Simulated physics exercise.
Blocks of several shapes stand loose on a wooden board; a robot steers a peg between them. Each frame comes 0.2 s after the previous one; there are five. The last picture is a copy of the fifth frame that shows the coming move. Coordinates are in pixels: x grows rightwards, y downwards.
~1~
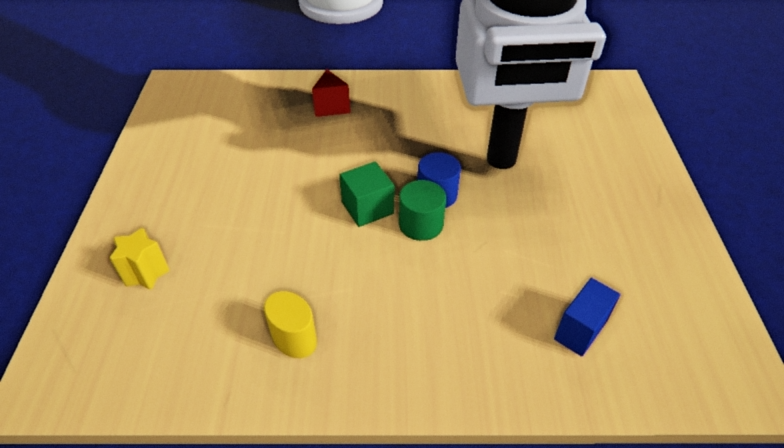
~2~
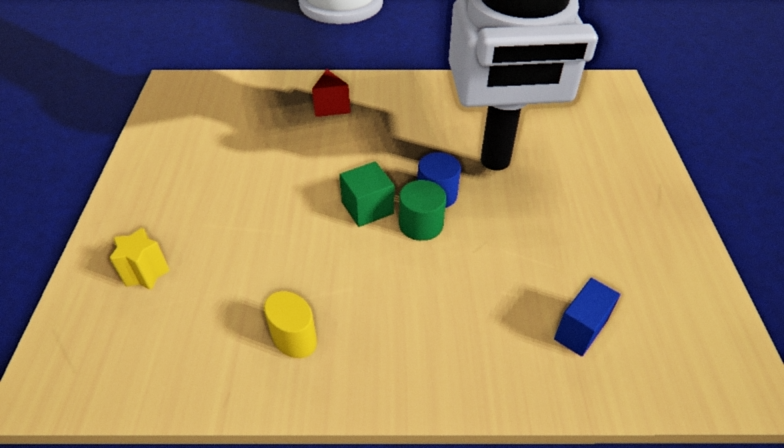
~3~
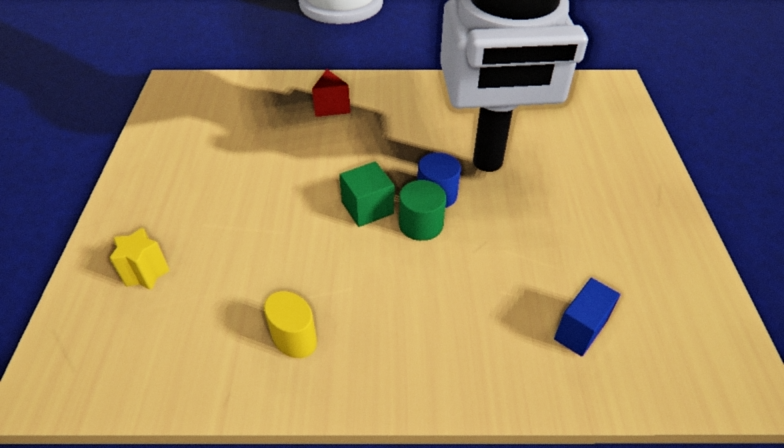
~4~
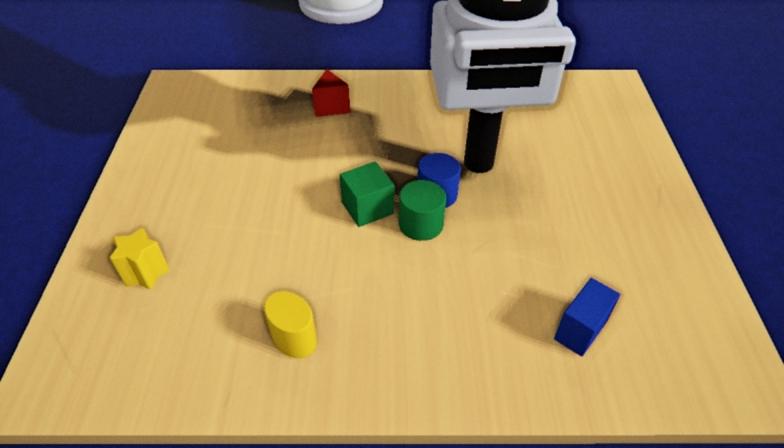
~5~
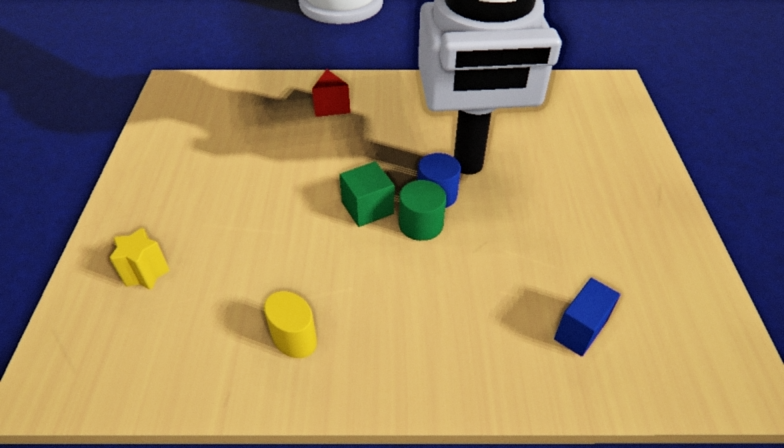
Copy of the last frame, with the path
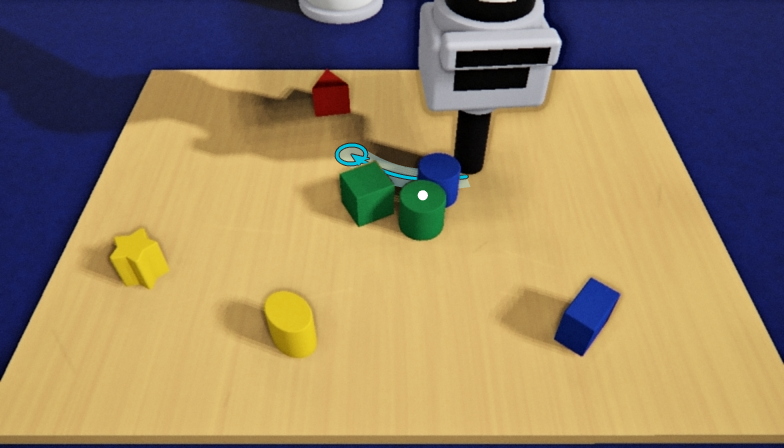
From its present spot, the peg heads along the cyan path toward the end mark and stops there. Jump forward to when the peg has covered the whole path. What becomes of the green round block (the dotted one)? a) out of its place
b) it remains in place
I choose a.
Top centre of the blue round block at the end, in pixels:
For the centre of its top, I'd go with (408, 174).
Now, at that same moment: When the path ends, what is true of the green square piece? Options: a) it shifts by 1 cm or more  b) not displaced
Letter b.
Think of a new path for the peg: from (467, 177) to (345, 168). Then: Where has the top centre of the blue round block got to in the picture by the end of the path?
It should be at about (418, 169).
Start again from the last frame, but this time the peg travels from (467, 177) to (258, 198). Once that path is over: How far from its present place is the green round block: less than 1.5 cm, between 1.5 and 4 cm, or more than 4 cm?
From 1.5 to 4 cm.
The drawn path runs from (467, 177) by way of (424, 179) and (384, 171) to (351, 154); the dot is on the green round block.
The first path, step by step. One third of the way, peg at (424, 168); green round block at (417, 206); blue round block at (412, 174).
Two thirds of the way, peg at (383, 160); green round block at (417, 206); blue round block at (408, 174).
At the end, peg at (351, 143); green square piece not moved; green round block at (417, 206); blue round block at (408, 174).
